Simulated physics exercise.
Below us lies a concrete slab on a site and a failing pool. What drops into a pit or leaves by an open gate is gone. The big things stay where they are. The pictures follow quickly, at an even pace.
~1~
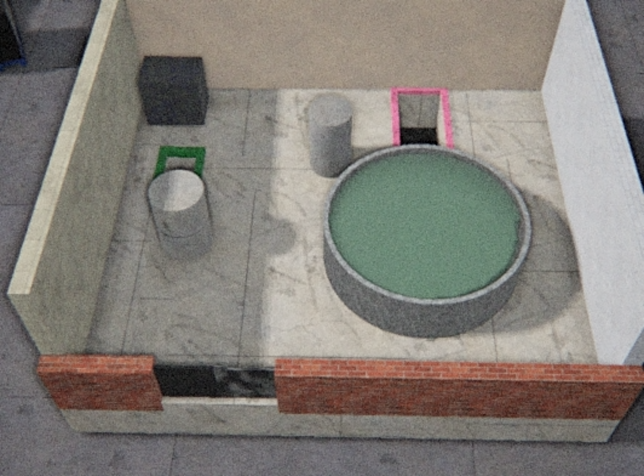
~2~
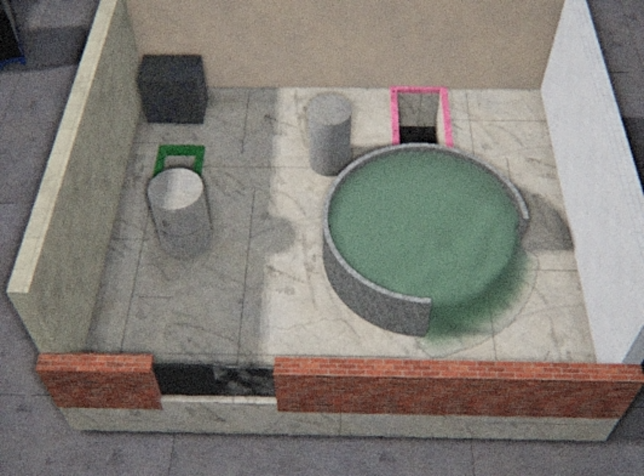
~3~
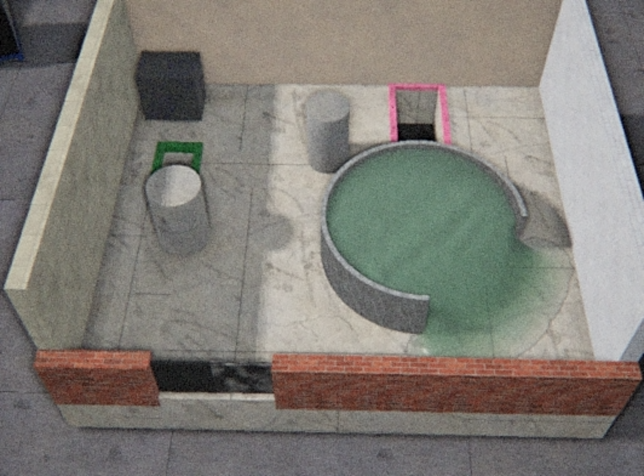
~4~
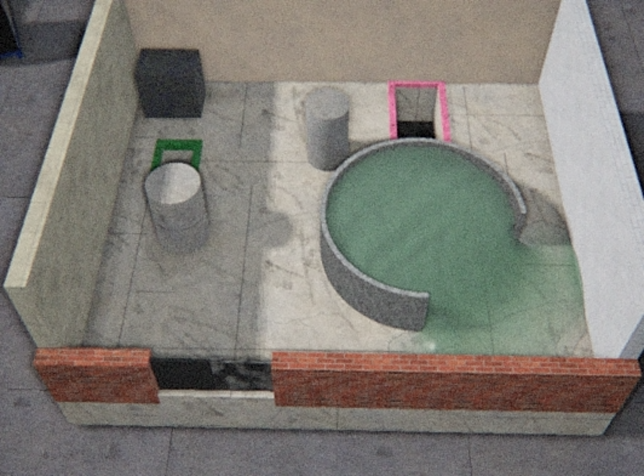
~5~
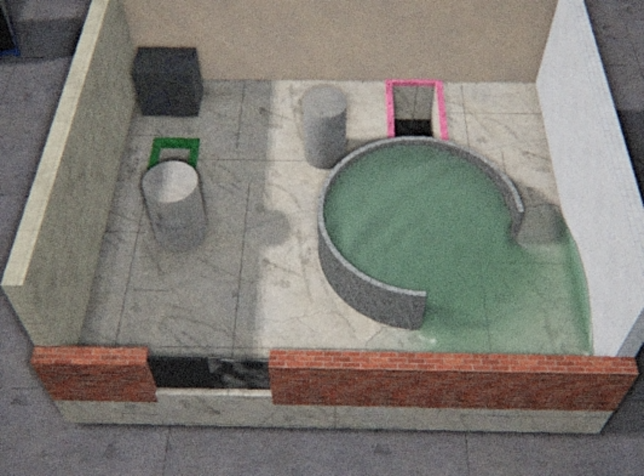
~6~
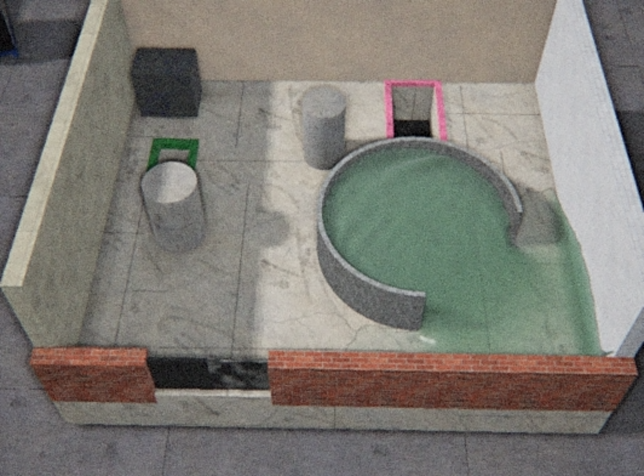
Green water pours through a gap in the round pool and spreads to the right wall.
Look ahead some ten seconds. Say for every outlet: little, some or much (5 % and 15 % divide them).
One by one: The gate takes not even 5 %; the pink pit takes above 15 %; the green pit takes not even 5 %.
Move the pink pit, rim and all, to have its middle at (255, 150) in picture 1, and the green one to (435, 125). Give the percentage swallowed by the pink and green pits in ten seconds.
Parts in a hundred: Pink 6, green 4.
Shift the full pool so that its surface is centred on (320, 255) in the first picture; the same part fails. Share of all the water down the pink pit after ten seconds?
Roughly, in per cent: Pink 30.
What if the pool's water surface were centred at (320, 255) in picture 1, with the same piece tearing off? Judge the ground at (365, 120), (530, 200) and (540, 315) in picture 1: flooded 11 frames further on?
In that order: No water, awash, flooded.
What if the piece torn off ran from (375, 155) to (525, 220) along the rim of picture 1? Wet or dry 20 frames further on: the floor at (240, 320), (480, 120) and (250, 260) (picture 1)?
In that order: Not flooded, flooded, free of water.
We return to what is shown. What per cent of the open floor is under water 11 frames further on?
Close to 40 %.
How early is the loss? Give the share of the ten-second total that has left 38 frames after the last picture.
I make it 60 per cent.
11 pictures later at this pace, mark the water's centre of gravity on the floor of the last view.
Around (455, 284).
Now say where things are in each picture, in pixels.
The first frame shows the round pool at (426, 222) is whole and still.
In the second frame, the front is at (525, 252), out from the gap at (495, 300).
In the third frame, the front is at (556, 250), out from the gap at (493, 298).
In the fourth frame, the front is at (566, 235), out from the gap at (492, 297).
In the fifth frame, water pours out at (489, 296) and has run to (558, 211).
In the sixth frame, the front is at (554, 193), out from the gap at (488, 296).
A moment on, water covers 25 % of the floor; the gate 0 %, the pink pit 0 %, the green pit 0 %.
Next, water covers 40 % of the floor; the gate 0 %, the pink pit 0 %, the green pit 0 %.
Then, water covers 60 % of the floor; the gate 0 %, the pink pit 2 %, the green pit 0 %.
Later, water covers 80 % of the floor; the gate 0 %, the pink pit 10 %, the green pit 0 %.
In the end, water covers 95 % of the floor; the gate 0 %, the pink pit 18 %, the green pit 1 %.
